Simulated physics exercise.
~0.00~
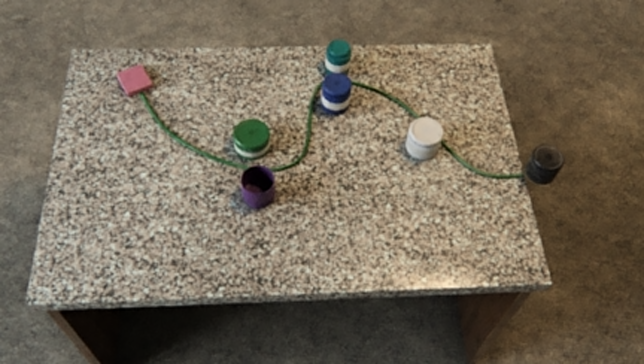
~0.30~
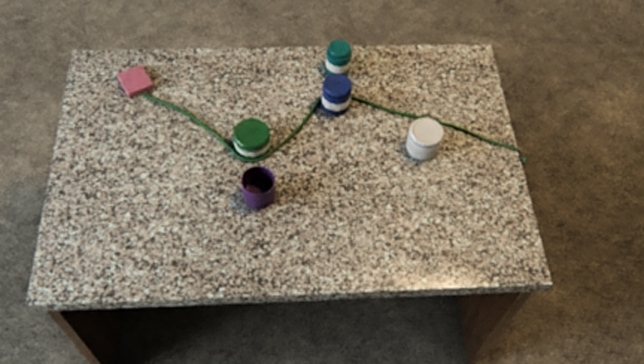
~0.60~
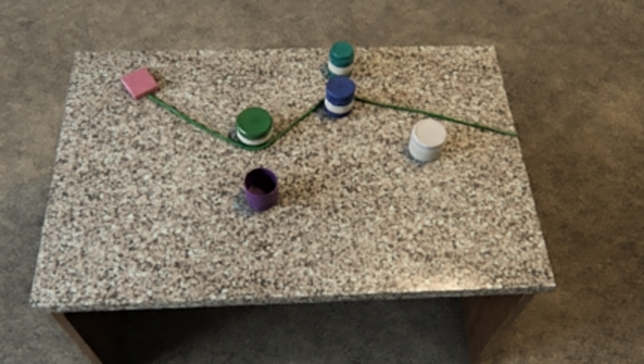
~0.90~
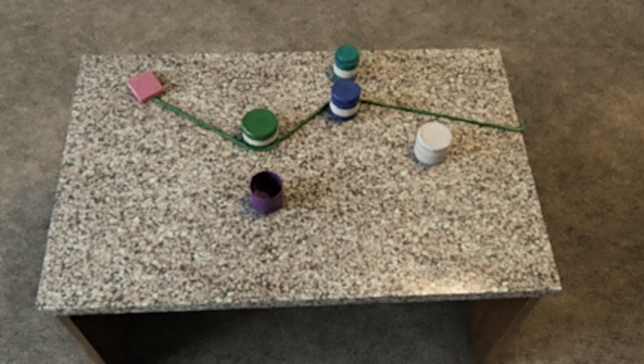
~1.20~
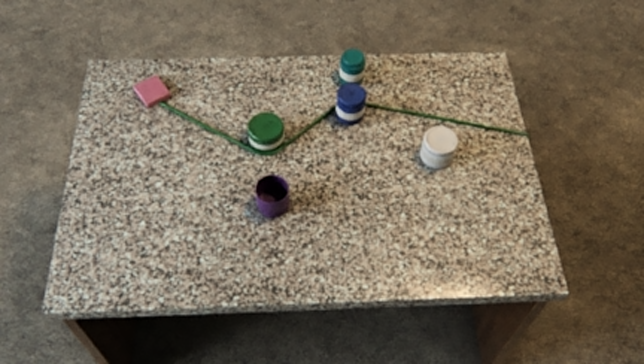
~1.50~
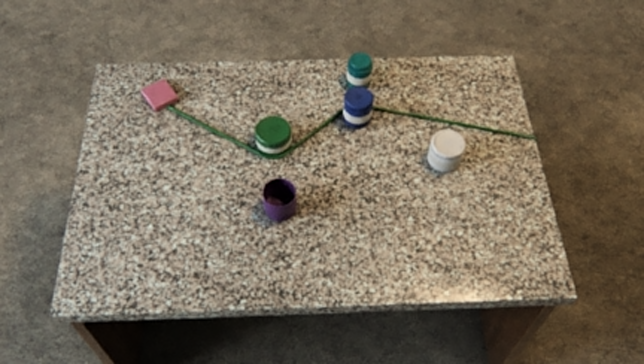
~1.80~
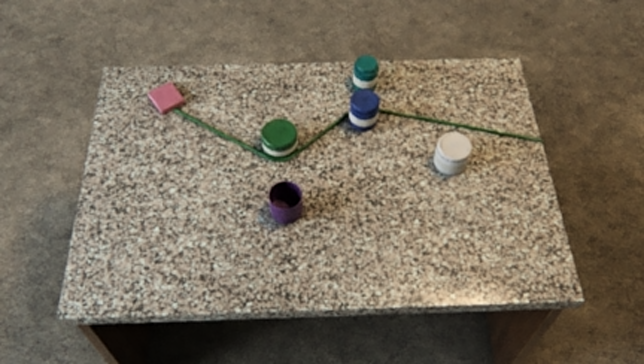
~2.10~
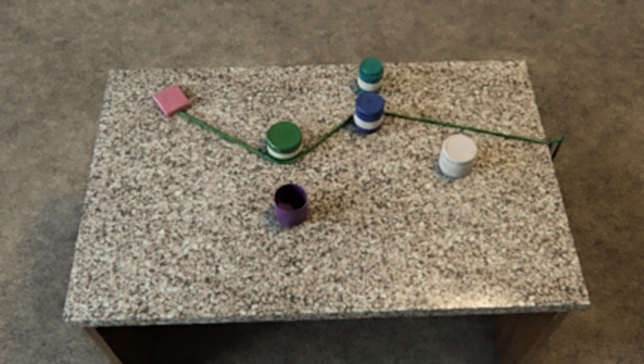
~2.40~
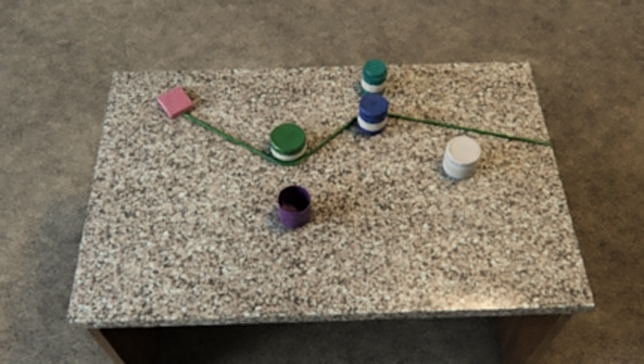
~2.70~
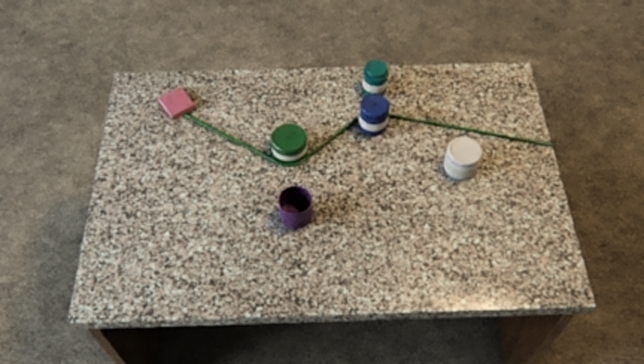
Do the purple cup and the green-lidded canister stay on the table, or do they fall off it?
Both stay on the table. The purple cup and the green-lidded canister are still standing on top at the end.
